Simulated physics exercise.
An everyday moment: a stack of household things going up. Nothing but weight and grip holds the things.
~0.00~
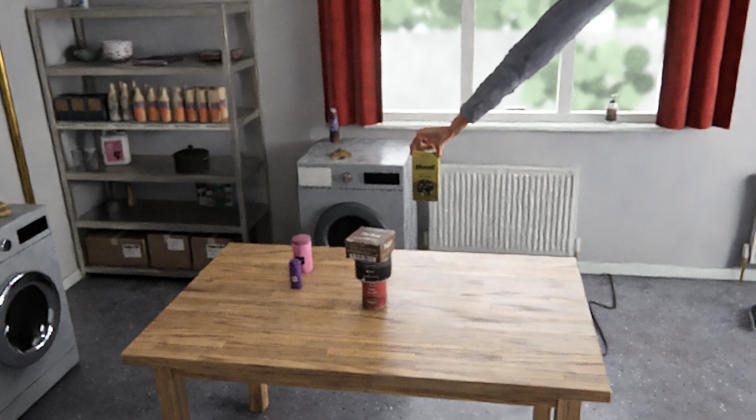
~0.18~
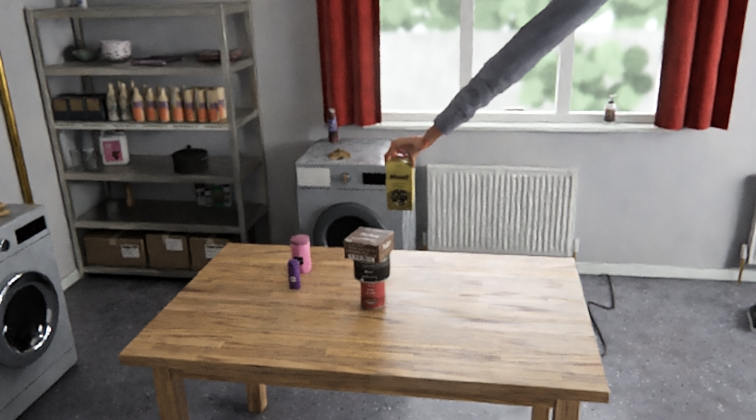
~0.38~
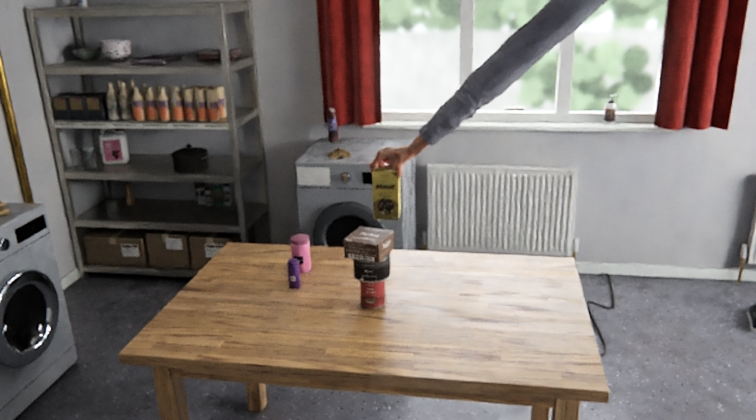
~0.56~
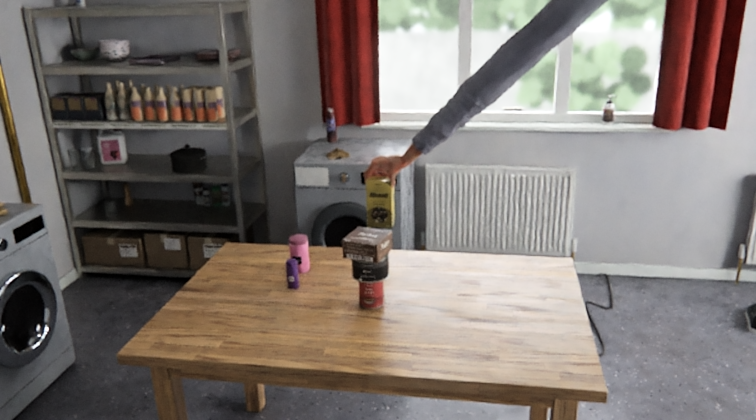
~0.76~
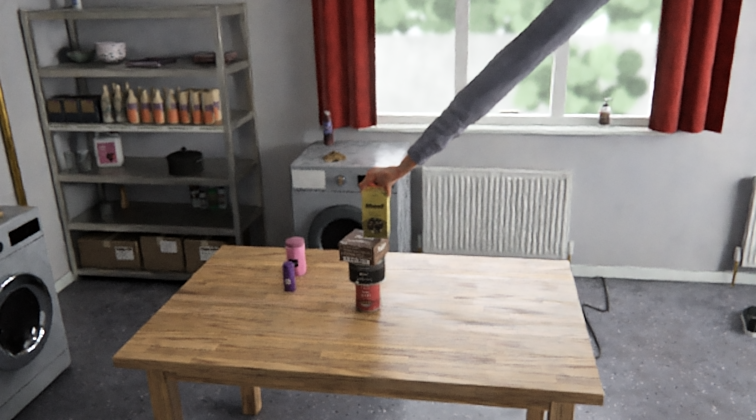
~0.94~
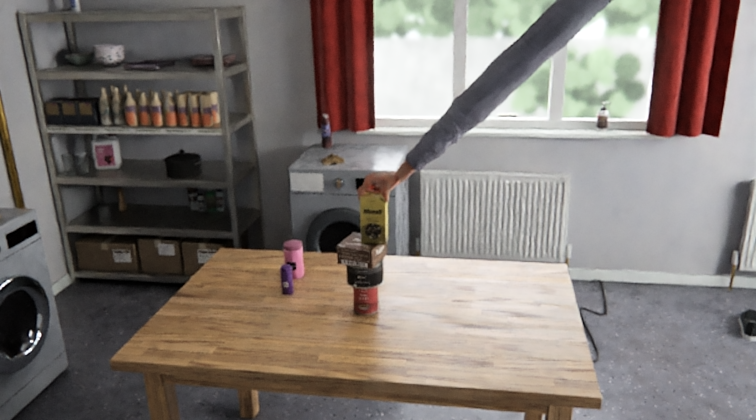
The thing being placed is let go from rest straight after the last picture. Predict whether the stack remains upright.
The pile will stay secure.
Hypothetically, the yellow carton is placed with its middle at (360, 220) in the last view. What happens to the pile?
The pile remains standing.
Around 1.24 s, nothing moves.
Around 1.64 s, yellow carton resting near (374, 219).
Finally (2.0 s), all 6 still in place. Final places as the last picture's camera would see them, yellow carton near (374, 219). The pile keeps its balance.
